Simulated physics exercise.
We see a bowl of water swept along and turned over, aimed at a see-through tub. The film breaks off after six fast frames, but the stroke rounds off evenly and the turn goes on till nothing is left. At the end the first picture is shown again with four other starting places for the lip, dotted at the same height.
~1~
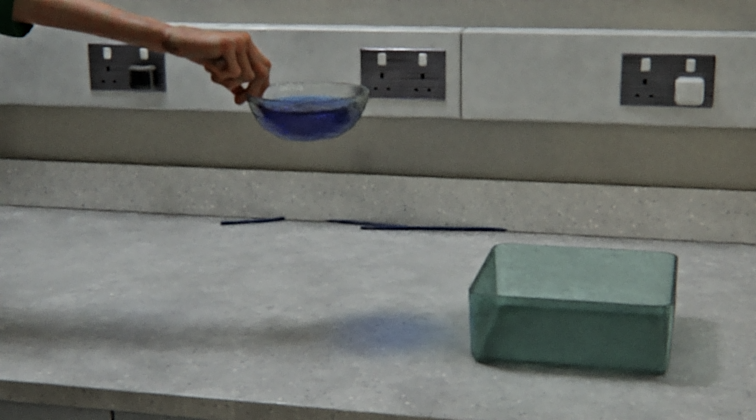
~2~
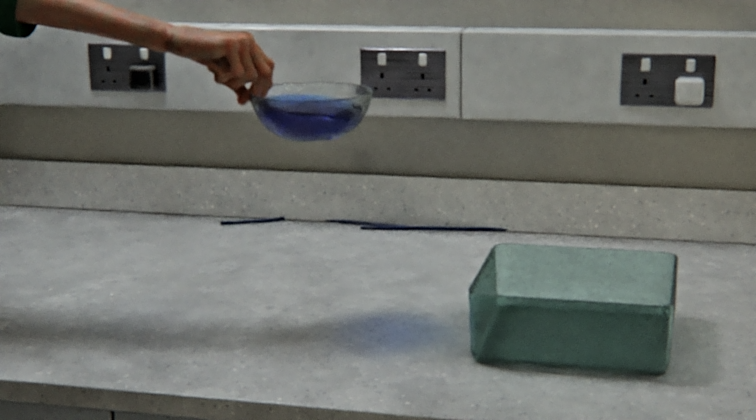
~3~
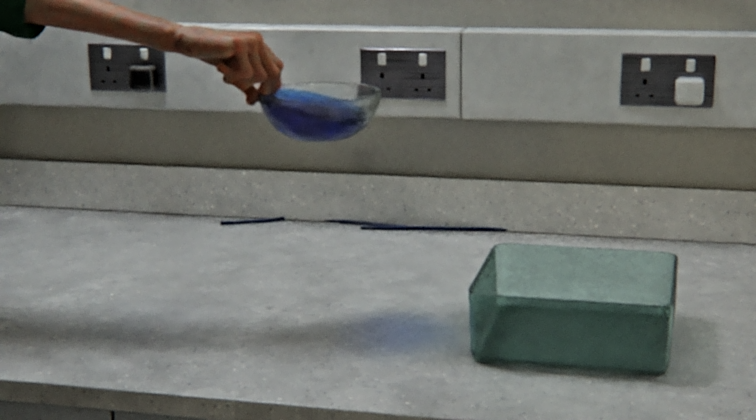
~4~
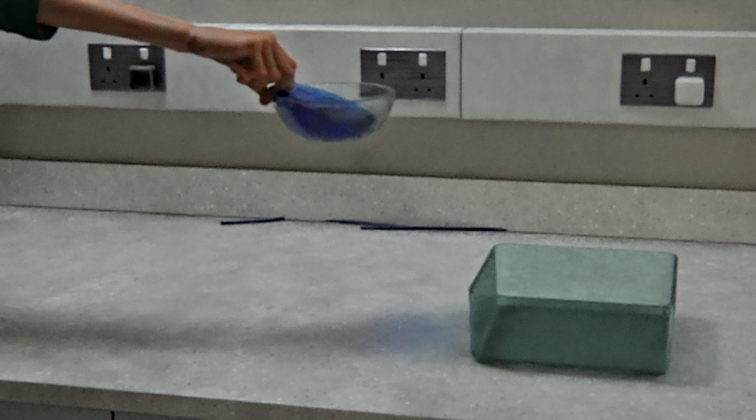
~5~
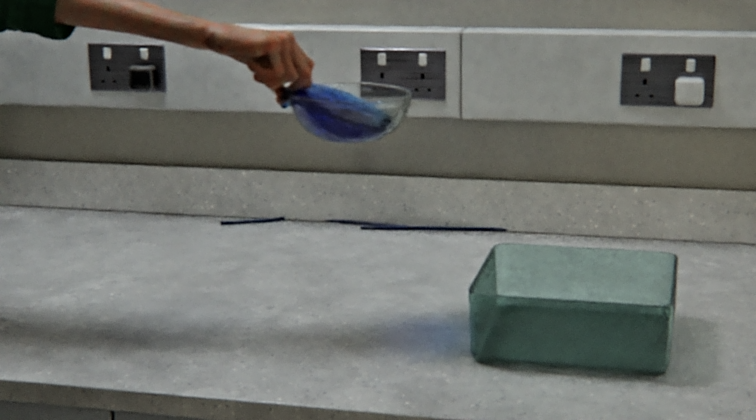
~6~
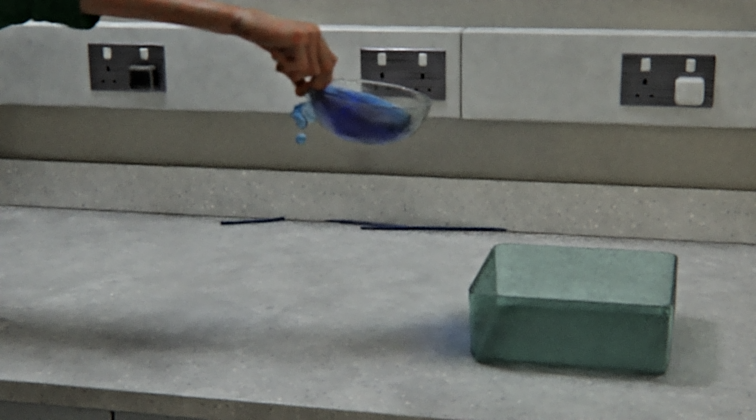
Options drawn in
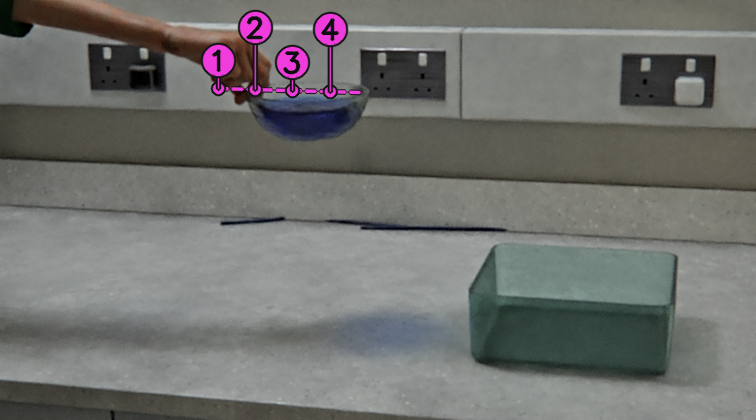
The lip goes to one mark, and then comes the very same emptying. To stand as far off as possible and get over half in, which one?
That is dot 4.
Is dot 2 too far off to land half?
Yes, it does.
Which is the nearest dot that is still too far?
Dot 3.
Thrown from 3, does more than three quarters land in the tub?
No, less.
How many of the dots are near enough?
One of the four.
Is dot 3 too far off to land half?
Yes, that goes wrong.
On the marked copy, 1 at (218, 88); 2 at (255, 89); 3 at (292, 90); 4 at (330, 91).
With 1, about 0 % lands in the tub, 100 % falls short.
With 2, about 2 % lands in the tub, 98 % falls short.
With 3, about 35 % lands in the tub, 56 % falls short and 9 % goes beside or beyond.
With 4, about 64 % lands in the tub, 23 % falls short and 12 % goes beside or beyond.
